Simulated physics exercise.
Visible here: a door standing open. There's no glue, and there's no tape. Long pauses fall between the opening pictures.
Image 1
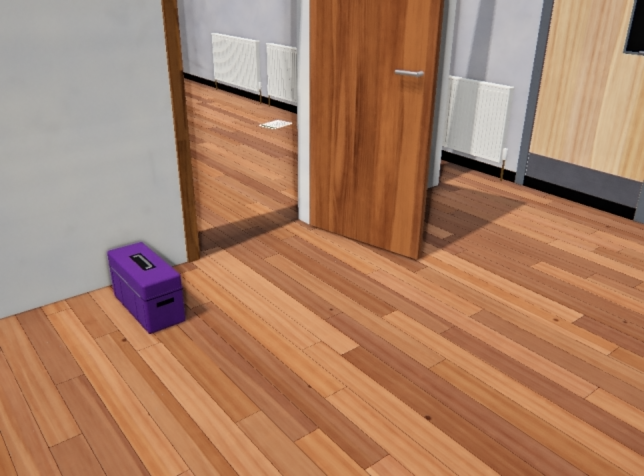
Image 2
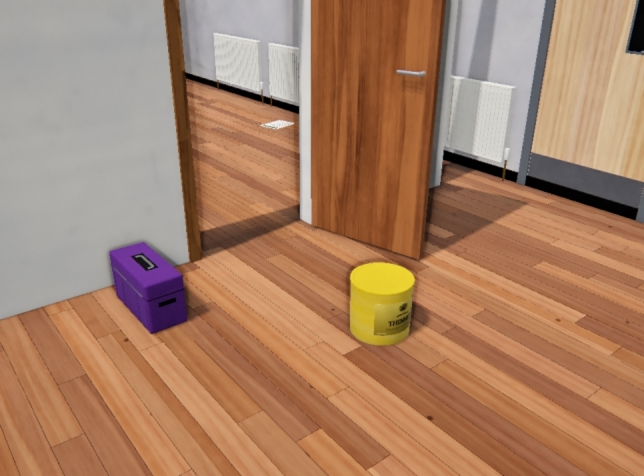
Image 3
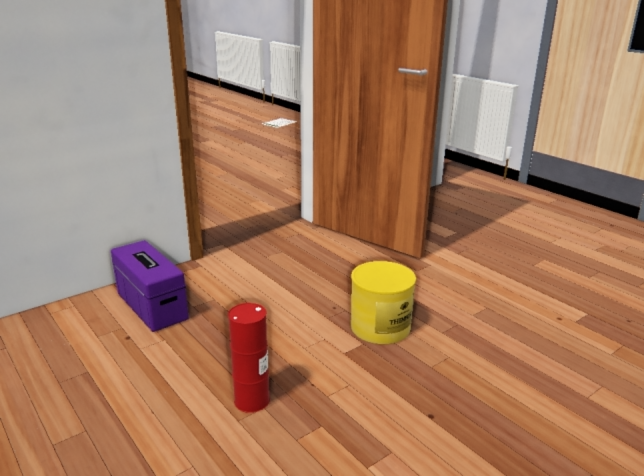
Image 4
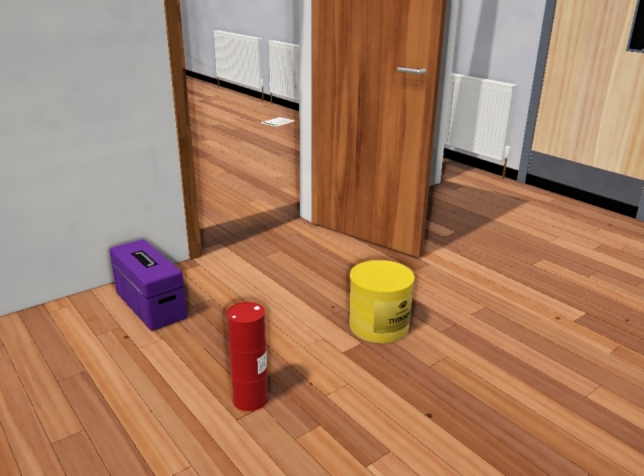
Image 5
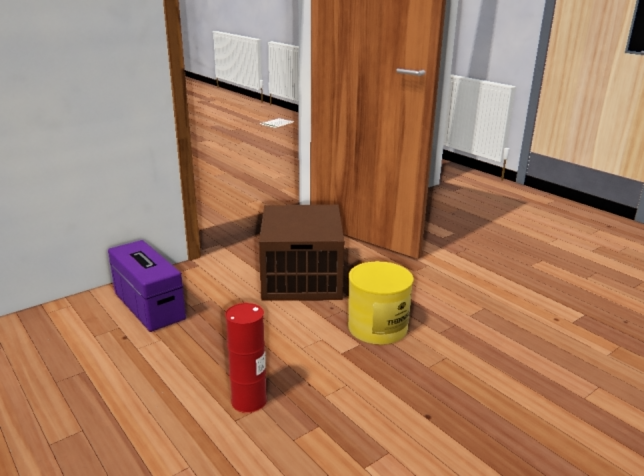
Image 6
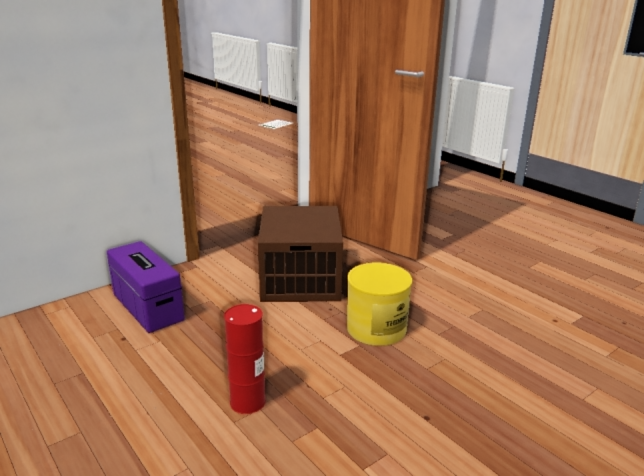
A wooden door stands wide open and still in a room with plank flooring, seen from slightly above, with white radiators beyond and a purple toolbox by the grey wall at left. A yellow pail appears in front of the door, then a red canister nearer the viewer, and later a brown chest behind them. Nothing visibly slides or rolls, and the view shifts only very slightly.
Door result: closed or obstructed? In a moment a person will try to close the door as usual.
Obstructed.
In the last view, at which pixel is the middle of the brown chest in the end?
At about (295, 253).
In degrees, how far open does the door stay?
Open angle: About 65°.
Then, 0.50 s after the last picture, door at 88°.
Then, 0.70 s after the last picture, door at 73°.
At rest, door at 67°; all 4 in place. Seen from the same camera at the end, brown chest near (295, 253).
